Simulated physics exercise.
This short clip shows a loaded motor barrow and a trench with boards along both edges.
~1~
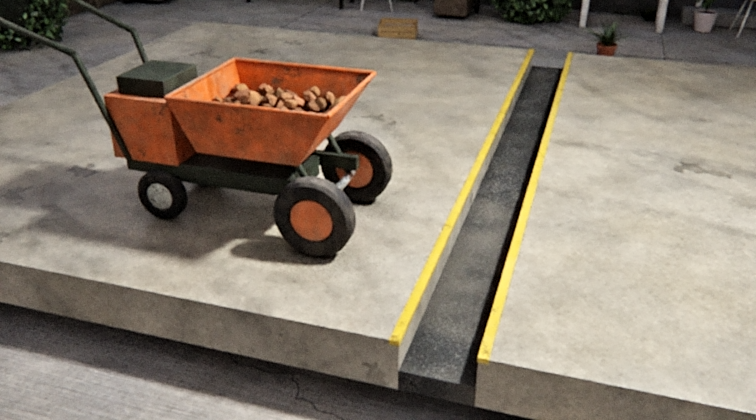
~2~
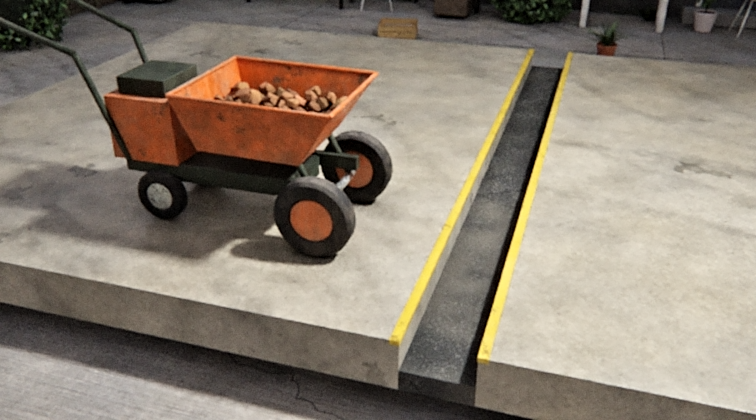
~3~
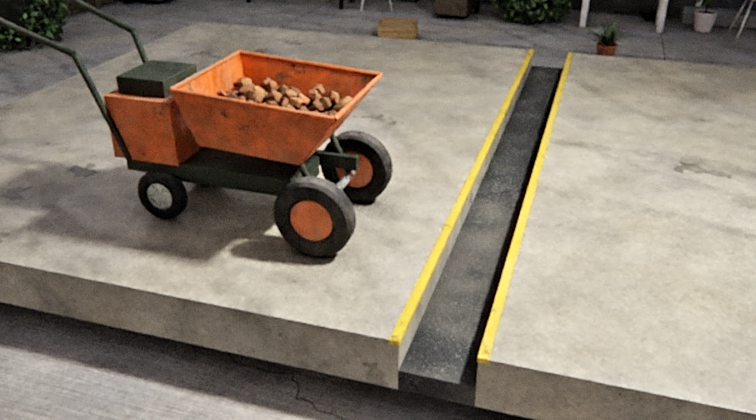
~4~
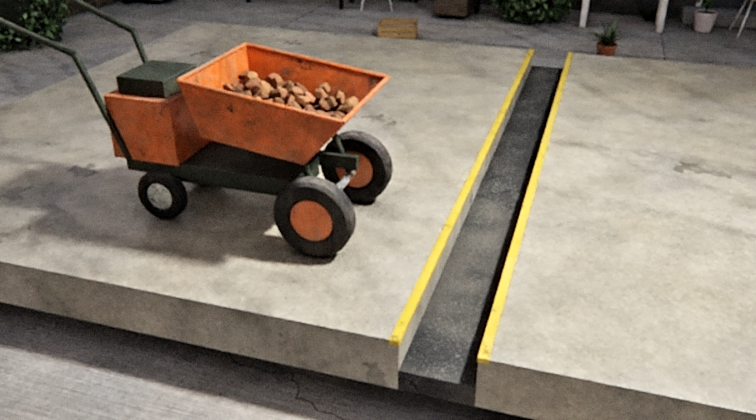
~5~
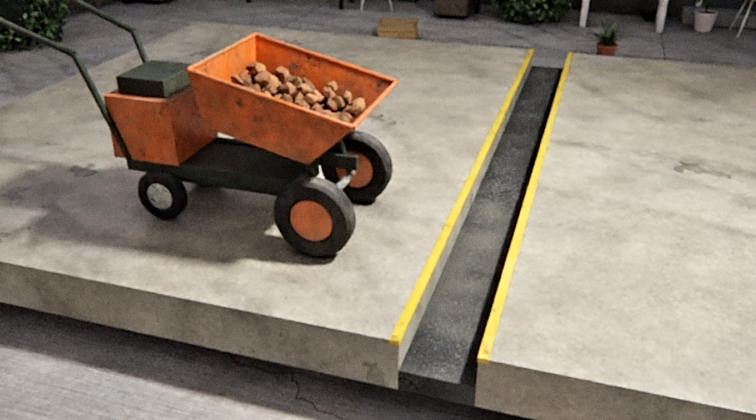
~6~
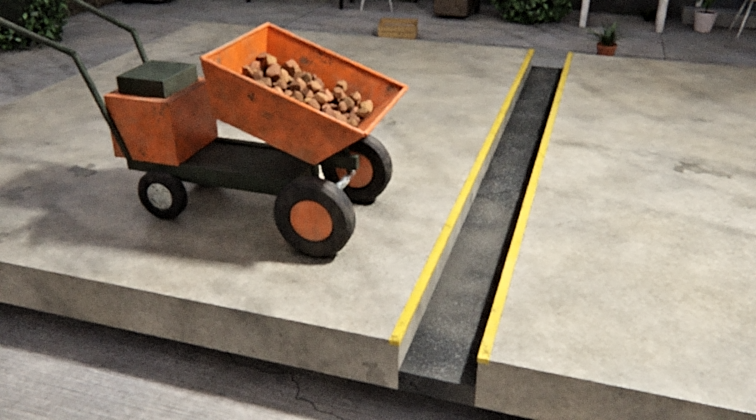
An orange motor barrow with dark green handles and black tyres stands at the left of a pale concrete platform, seen from above and to one side, with plants along the back. Brown clods fill its skip, and to its right a dark trench with yellow edge boards crosses the slab. The skip slowly tilts forward to the right, its rear rising, while the wheels and camera stay still.
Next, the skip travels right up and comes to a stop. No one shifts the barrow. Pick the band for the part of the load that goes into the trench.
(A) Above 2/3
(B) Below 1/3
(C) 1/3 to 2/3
Above 2/3 (A).
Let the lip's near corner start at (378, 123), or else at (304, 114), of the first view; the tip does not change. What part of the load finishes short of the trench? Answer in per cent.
First try: Some 0 %; second try: 10 %.
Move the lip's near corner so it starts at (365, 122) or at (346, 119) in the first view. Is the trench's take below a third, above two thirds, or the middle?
At spot one the answer is the middle third, and at spot two it is beyond two thirds.
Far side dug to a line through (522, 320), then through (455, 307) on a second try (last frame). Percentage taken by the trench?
100 %, 50 %.
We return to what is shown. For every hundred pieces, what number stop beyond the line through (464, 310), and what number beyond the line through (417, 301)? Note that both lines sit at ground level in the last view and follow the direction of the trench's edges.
The first comes to 40 per cent, the second to 100 per cent.
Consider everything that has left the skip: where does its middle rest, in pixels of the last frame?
Resting centre, last frame: Roughly (479, 257).
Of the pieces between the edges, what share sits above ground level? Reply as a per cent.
Roughly 20 percent.
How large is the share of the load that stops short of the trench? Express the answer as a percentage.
My estimate is around 0 percent.
Soon after the last picture, skip tipped steeply; all in the skip.
A little later, skip tipped right over; most in the skip; a small part in or heaped over the trench; a small part falling.
Later still, skip tipped right over; a small part in the skip; most in or heaped over the trench; a stray few beyond it.
At rest, skip tipped right over; a stray few short of the trench; nearly all in or heaped over the trench; a stray few beyond it.
